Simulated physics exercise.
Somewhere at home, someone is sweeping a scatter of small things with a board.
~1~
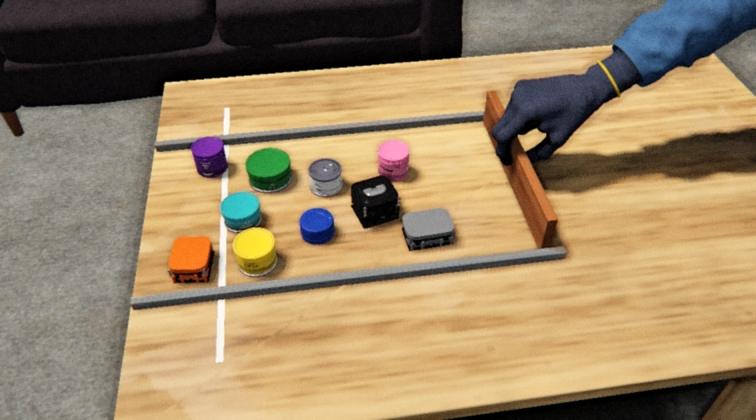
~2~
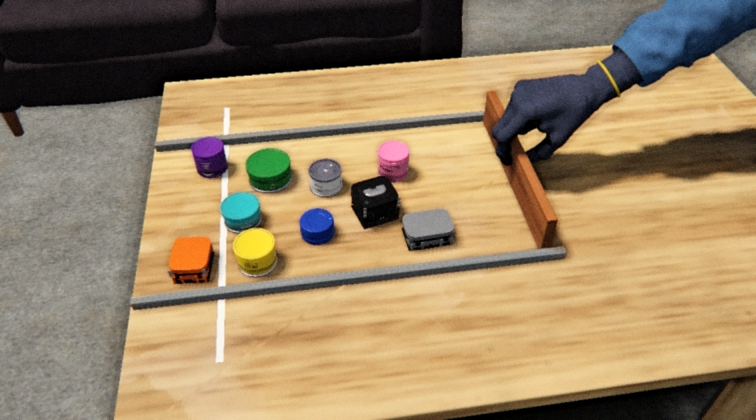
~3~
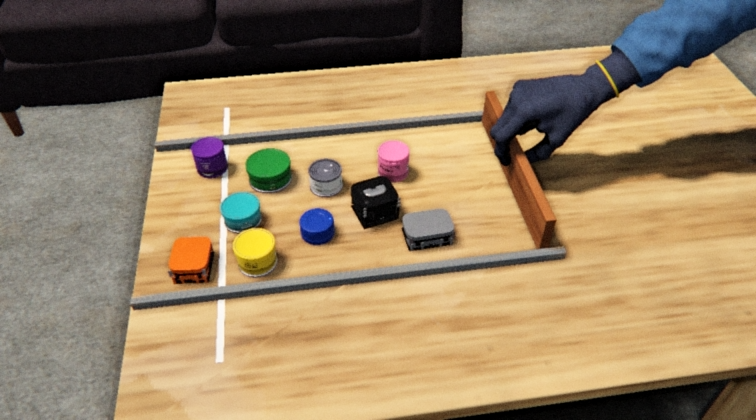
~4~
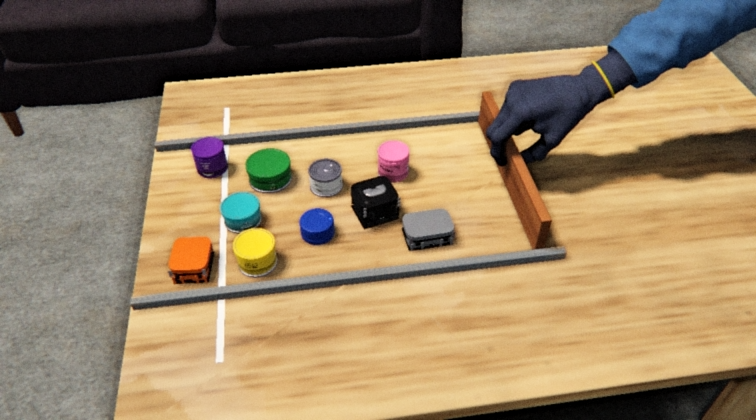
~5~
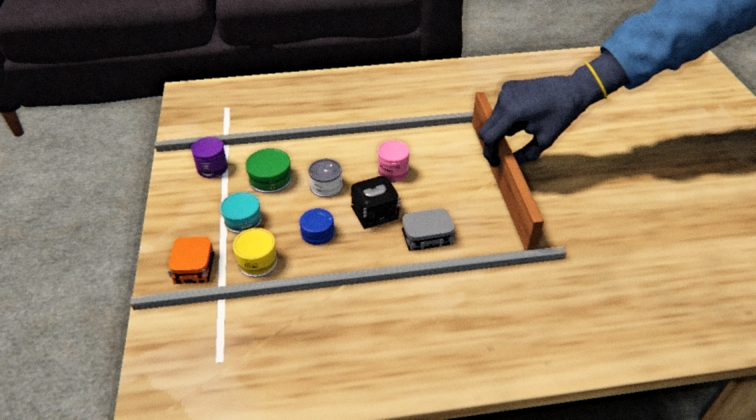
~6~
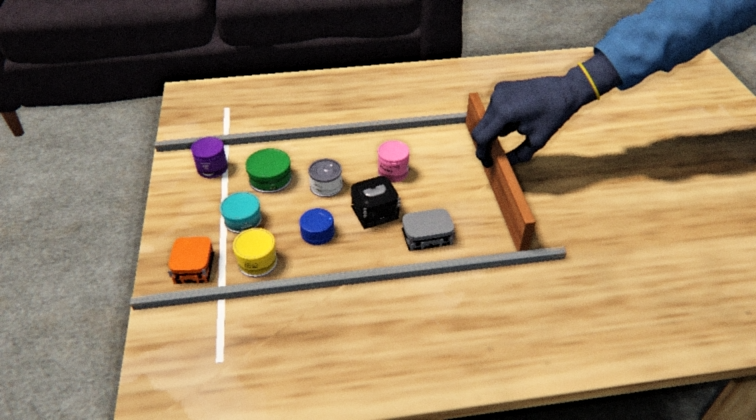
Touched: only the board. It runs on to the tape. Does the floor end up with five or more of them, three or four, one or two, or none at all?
The floor ends up with one or two.
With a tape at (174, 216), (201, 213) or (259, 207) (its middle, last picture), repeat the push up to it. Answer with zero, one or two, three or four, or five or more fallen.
In turn: Five or over, either three or four, none at all.
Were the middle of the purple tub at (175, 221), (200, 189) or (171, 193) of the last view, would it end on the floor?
Try one it goes off the edge; try two it is not knocked off; try three it is not knocked off.
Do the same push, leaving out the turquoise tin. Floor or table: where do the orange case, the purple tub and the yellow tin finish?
In that case the orange case goes off the edge, the purple tub stays where it is, the yellow tin stays where it is.
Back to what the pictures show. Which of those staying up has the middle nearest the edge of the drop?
The answer is the purple tub.
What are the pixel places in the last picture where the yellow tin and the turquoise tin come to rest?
Yellow tin: About (149, 266); turquoise tin: About (169, 210).
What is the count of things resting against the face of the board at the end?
Result: 4 in all.
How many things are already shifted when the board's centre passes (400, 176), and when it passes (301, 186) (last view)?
At the first point the count is 2, at the second it's 8.
Soon after, none off yet; orange case at rest near (192, 261); purple tub at rest near (210, 158); turquoise tin at rest near (241, 213).
At rest, the number that fall off is one or two; fallen, orange case.
